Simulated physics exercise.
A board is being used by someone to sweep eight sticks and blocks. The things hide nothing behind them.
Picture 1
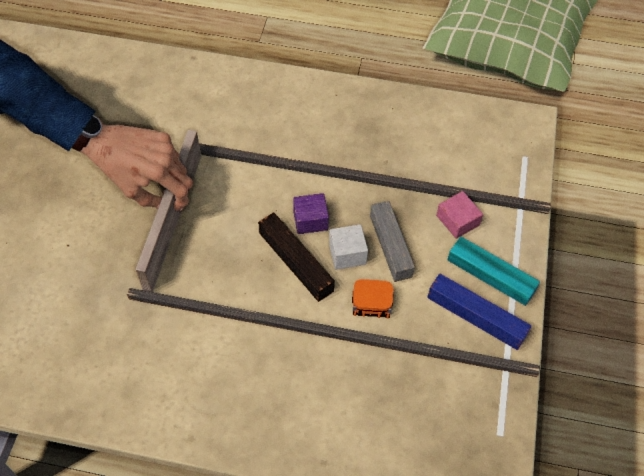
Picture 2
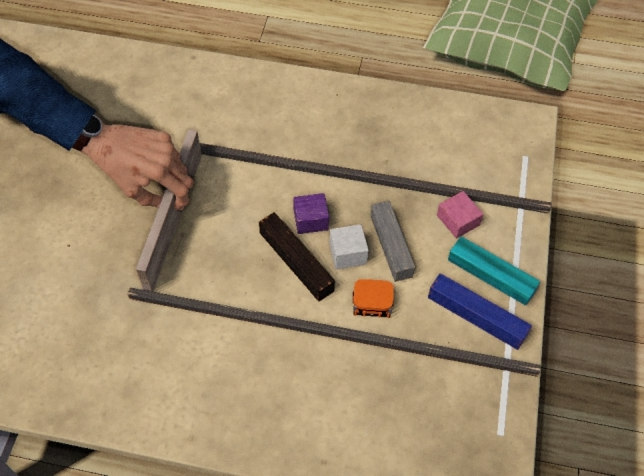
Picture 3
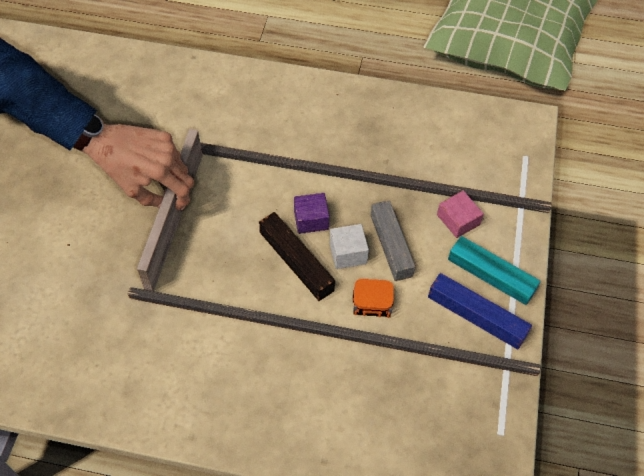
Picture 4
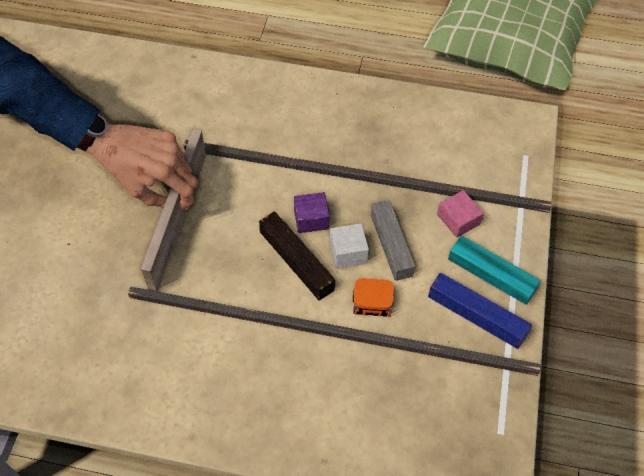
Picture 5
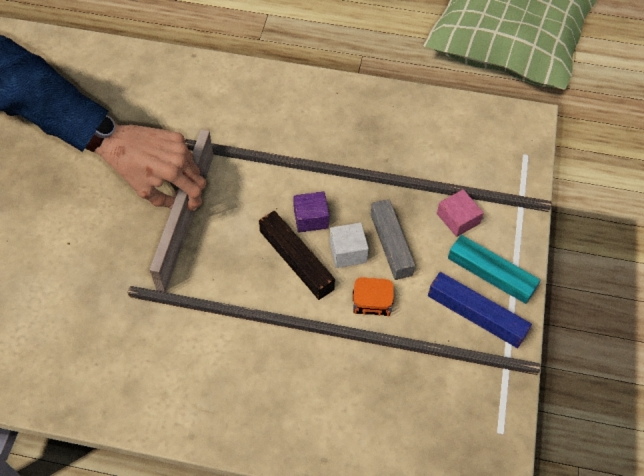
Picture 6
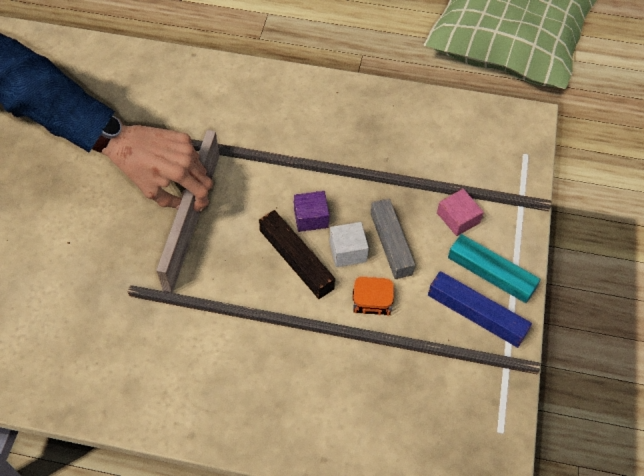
A hand in a dark blue sleeve grips an upright grey board at the left end of two dark rails on a mottled tan tabletop, seen from above at an angle, with wooden flooring and a green checked cushion beyond. Between the rails lie black, purple, white, grey, orange, pink, turquoise and blue pieces, the last few near a white strip. The hand slides the board slightly rightward, touching nothing, while the pieces and view stay still.
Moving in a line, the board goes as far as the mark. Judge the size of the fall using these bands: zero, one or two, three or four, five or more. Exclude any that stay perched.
Five or more come down.
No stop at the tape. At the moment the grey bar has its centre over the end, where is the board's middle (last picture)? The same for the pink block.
Its middle is around (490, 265) and around (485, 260).
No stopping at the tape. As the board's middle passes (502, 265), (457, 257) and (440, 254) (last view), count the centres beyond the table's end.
Place by place, 4, 1 and 0.
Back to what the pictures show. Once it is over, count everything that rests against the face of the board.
That makes 2.
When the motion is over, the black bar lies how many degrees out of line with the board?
It sits some 0° out of line.
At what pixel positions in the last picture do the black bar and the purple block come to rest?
Final positions: Near (523, 310); near (542, 247).
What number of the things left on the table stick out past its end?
Tally: 1.
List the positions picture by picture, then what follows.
The first frame shows turquoise stick (493, 271); blue bar (478, 312); pink block (459, 215); board (171, 209); tape (514, 282).
The second frame shows blue bar (479, 311); white block (349, 247).
The third frame shows pink block (460, 214); black bar (296, 256).
The fourth frame shows turquoise stick (493, 270); orange case (373, 298).
The fifth frame shows blue bar (479, 309); board (184, 209).
The sixth frame shows turquoise stick (493, 268); blue bar (479, 309); pink block (460, 213); board (190, 209); tape (514, 279).
A little later, none off yet; turquoise stick at rest near (493, 268); blue bar at rest near (479, 309); pink block at rest near (460, 213).
Next, none off yet; turquoise stick shifted a little near (520, 266); blue bar shifted a little near (502, 318); pink block shifted about its own width near (487, 213).
When it is over, the number that fall off is five or more; down, white block, orange case, grey bar, pink block, blue bar and turquoise stick.
